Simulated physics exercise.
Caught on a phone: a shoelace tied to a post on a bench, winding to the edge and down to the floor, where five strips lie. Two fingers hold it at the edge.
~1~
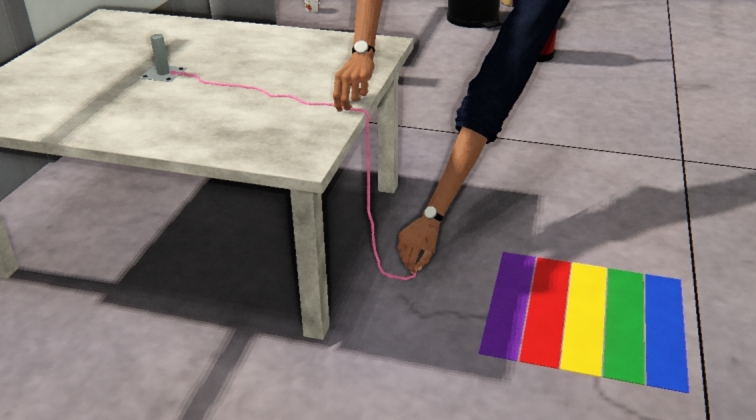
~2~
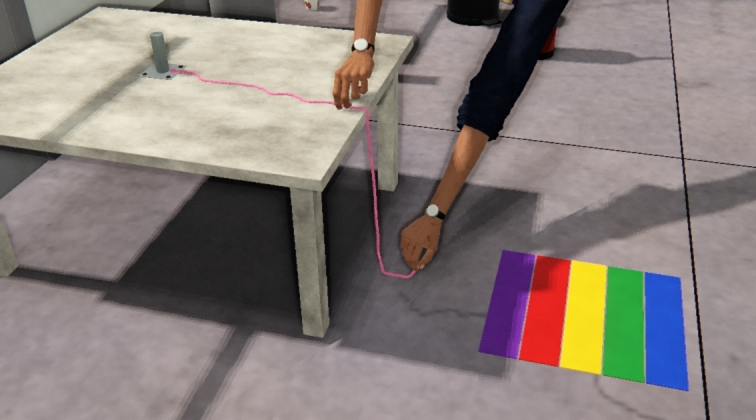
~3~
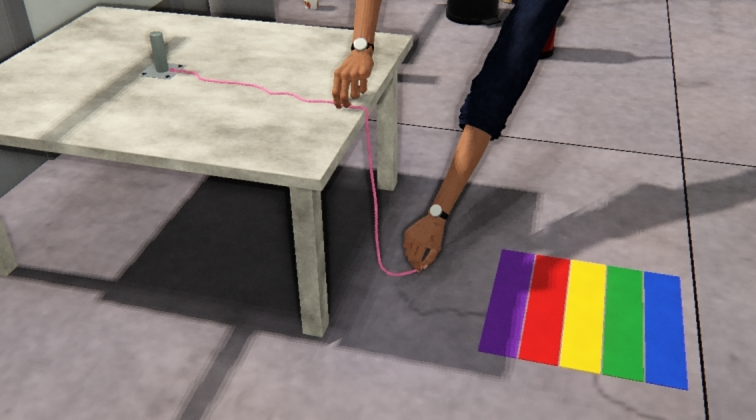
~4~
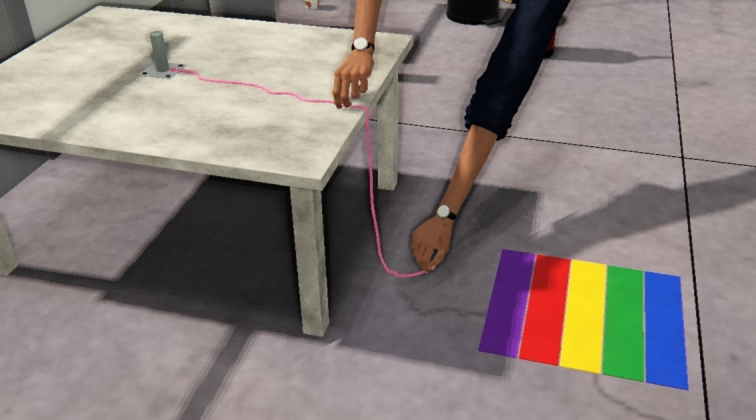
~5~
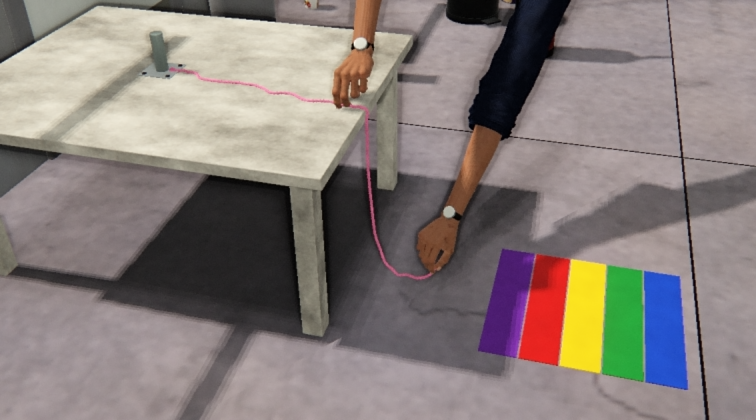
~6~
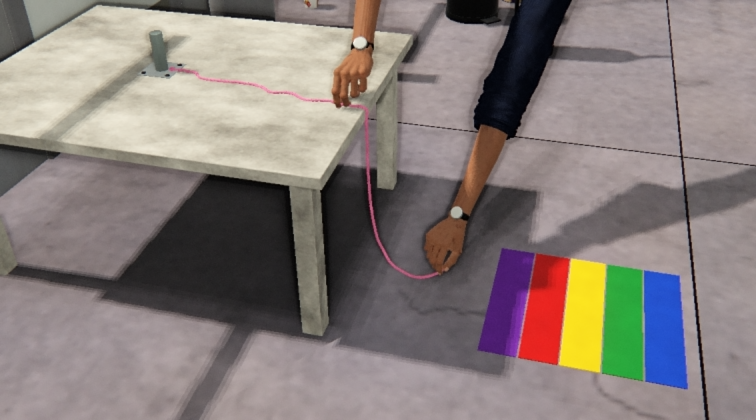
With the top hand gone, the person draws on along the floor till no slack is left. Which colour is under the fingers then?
It halts on the red strip.
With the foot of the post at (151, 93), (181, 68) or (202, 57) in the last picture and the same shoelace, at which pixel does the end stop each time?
The places are (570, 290), (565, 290) and (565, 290).
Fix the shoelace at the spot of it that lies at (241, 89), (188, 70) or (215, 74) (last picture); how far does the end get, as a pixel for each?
About (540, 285), (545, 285) and (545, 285).
Soon after, end near (487, 277); short of the strips.
Then, end near (525, 283); over purple.
At full stretch, end near (548, 287); over red. Over red.
